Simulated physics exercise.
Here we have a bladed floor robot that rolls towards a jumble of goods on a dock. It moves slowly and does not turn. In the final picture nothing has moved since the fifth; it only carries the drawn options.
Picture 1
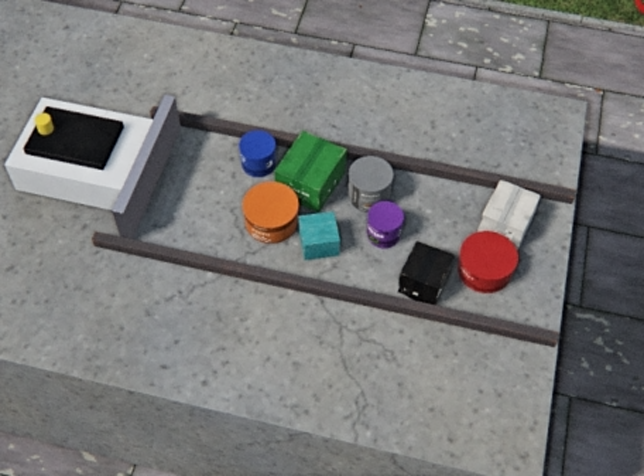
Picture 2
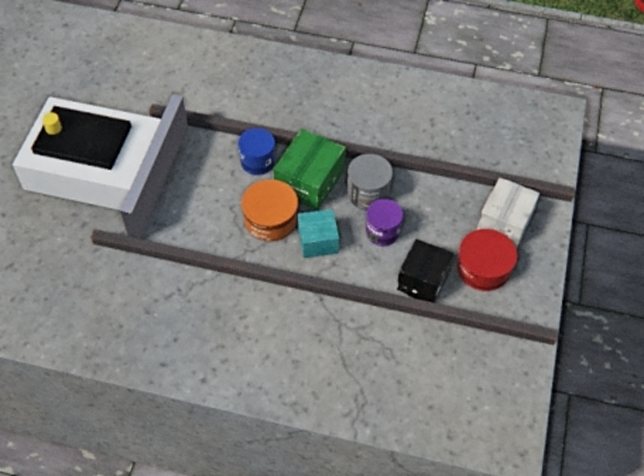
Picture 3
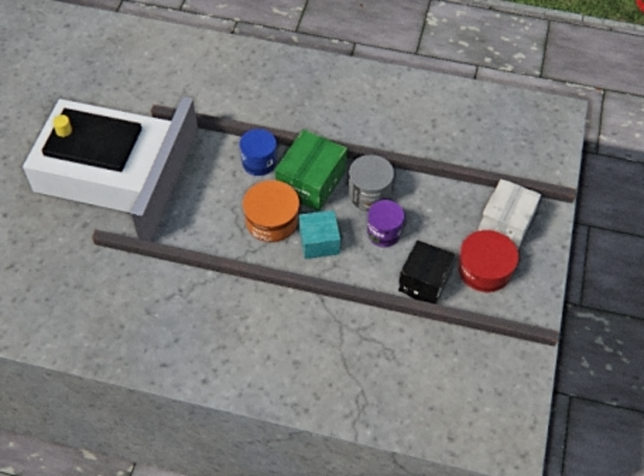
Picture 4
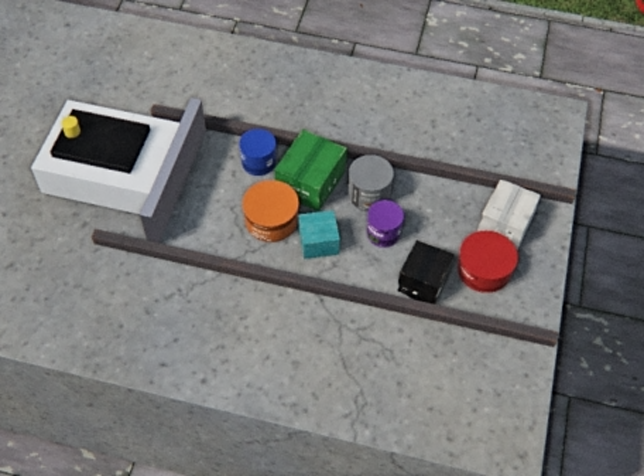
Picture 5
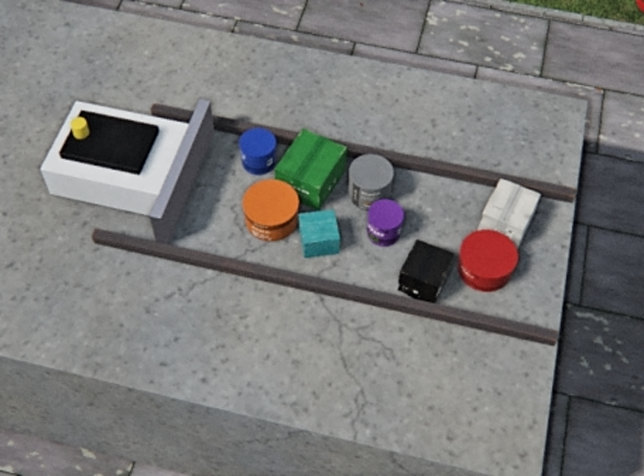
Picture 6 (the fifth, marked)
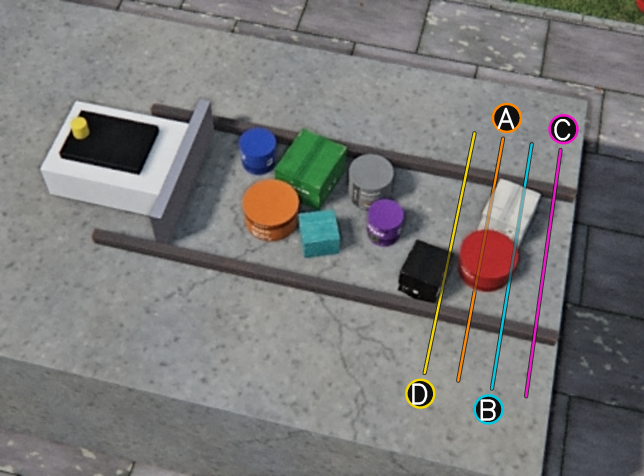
On a concrete dock between two low rails, a white bladed robot rolls slowly rightward toward a scattered group of colored boxes and pails, narrowing the gap to the nearest ones while all the goods stay still.
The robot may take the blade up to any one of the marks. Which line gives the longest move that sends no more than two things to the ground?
The farthest such stop is D.
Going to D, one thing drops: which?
The white parcel goes over.
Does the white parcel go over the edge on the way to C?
Yes.
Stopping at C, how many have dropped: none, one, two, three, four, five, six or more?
Six or more.
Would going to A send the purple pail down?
No.
On the marked copy, A at (482, 249); B at (514, 256); C at (545, 263); D at (452, 243).
Following D. Soon after the start, robot (210, 162); blue pail (314, 165); grey pail (398, 192).
Later, robot (306, 182); white parcel (525, 216); red pail (499, 272).
In the end, robot (382, 198); white parcel over the edge; red pail (555, 303); one fallen.
As for the rest, A drops three; B drops six; C drops seven.
